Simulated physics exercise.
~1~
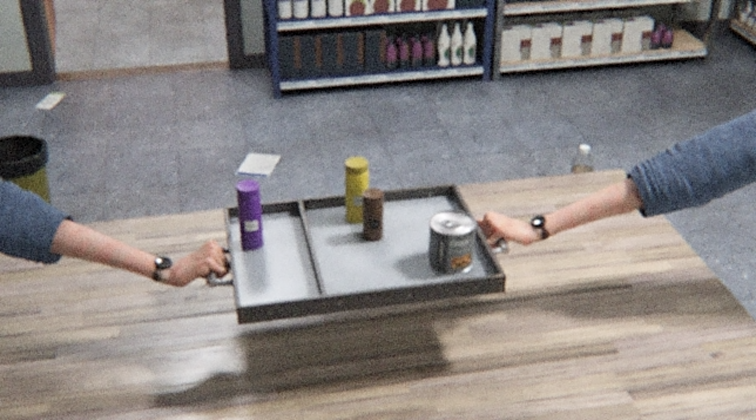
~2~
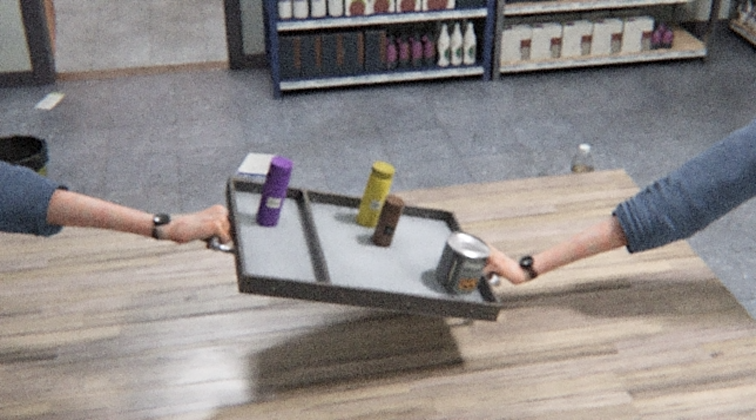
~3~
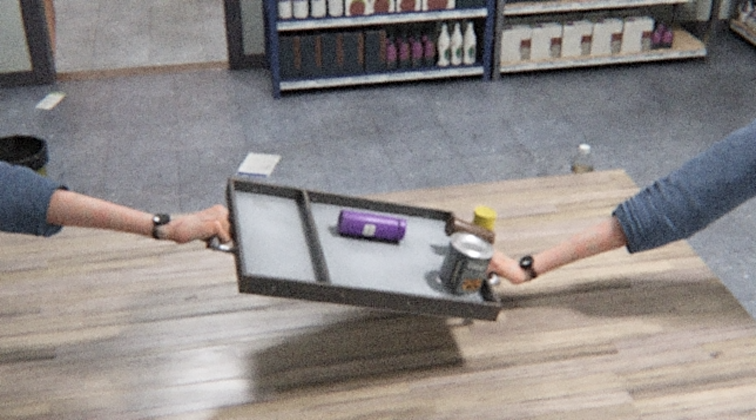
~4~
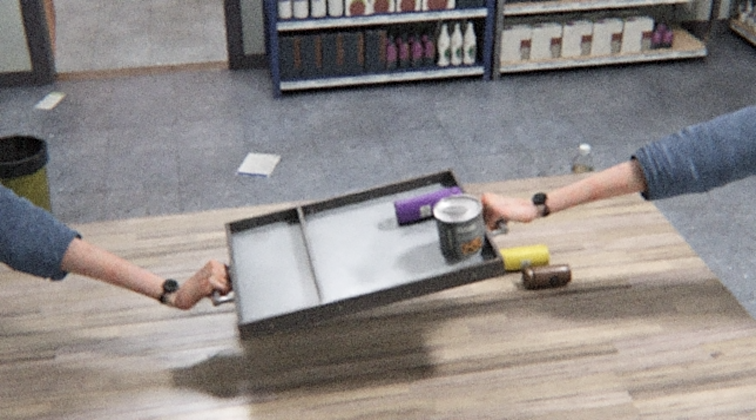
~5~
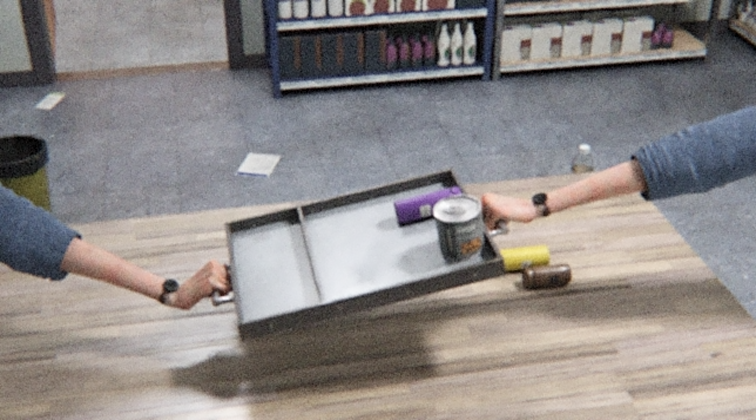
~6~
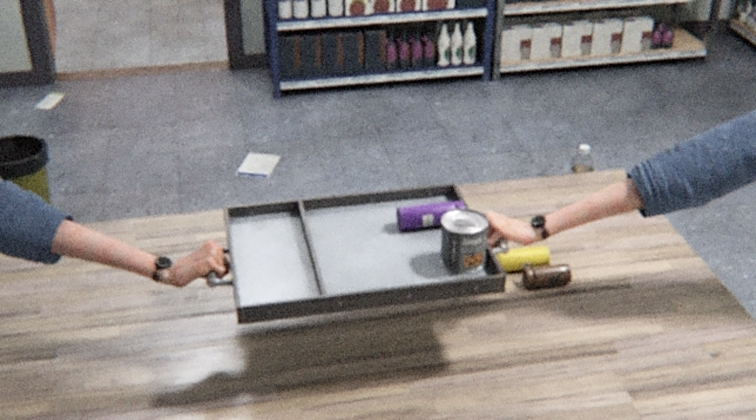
Two hands tilting a tray right, then left, then level, toppling three shakers, yellow and brown falling off, purple and tin staying.
